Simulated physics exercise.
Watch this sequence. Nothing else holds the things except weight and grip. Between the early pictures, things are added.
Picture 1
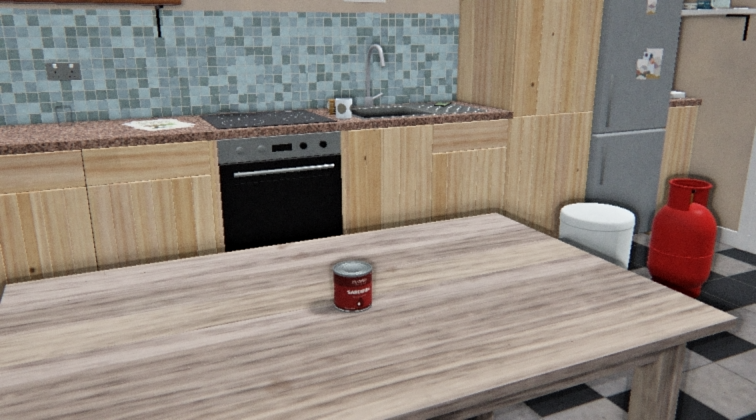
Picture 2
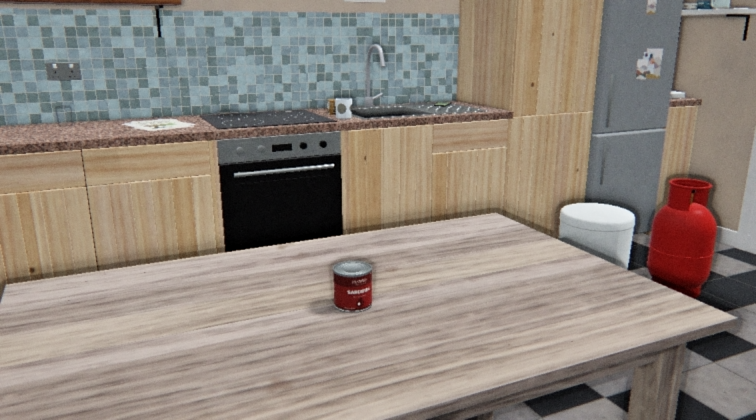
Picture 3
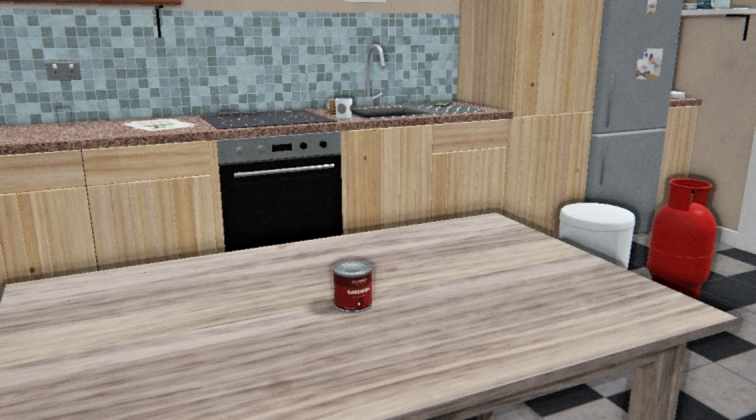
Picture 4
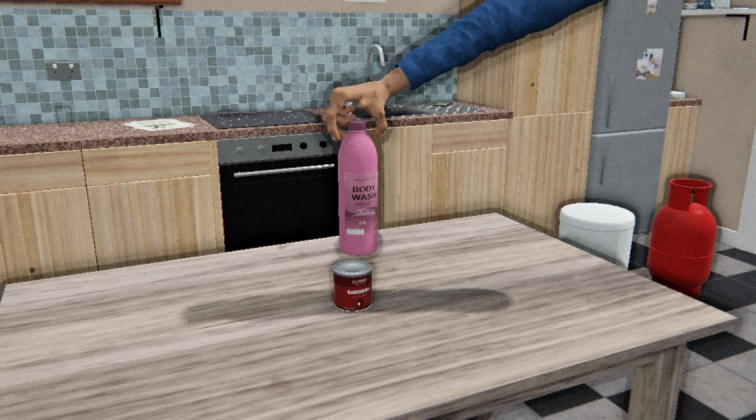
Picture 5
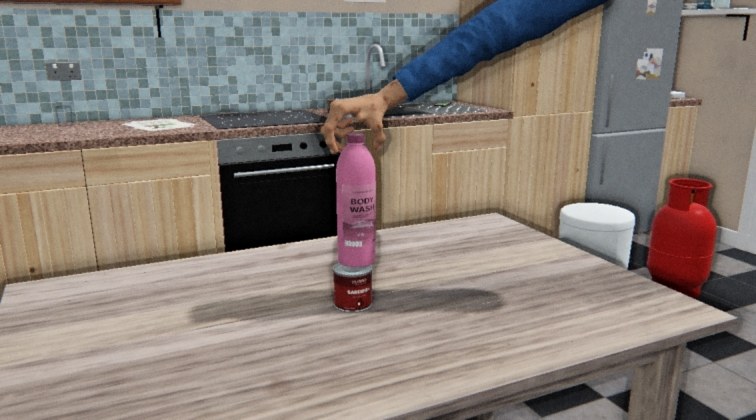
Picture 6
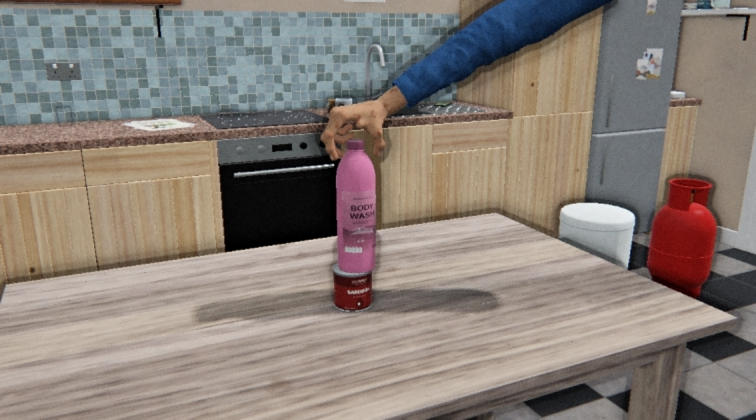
A hand lowers a pink bottle onto a small red pot on the wooden table.
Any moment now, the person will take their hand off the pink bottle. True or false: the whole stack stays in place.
True.
Then, 0.30 s later than the last frame, all is still.
Then, 0.70 s later than the last frame, pink bottle resting near (356, 206).
When it is over, both as before. End places, in pixels of the last picture, pink bottle near (356, 206). The pile holds.
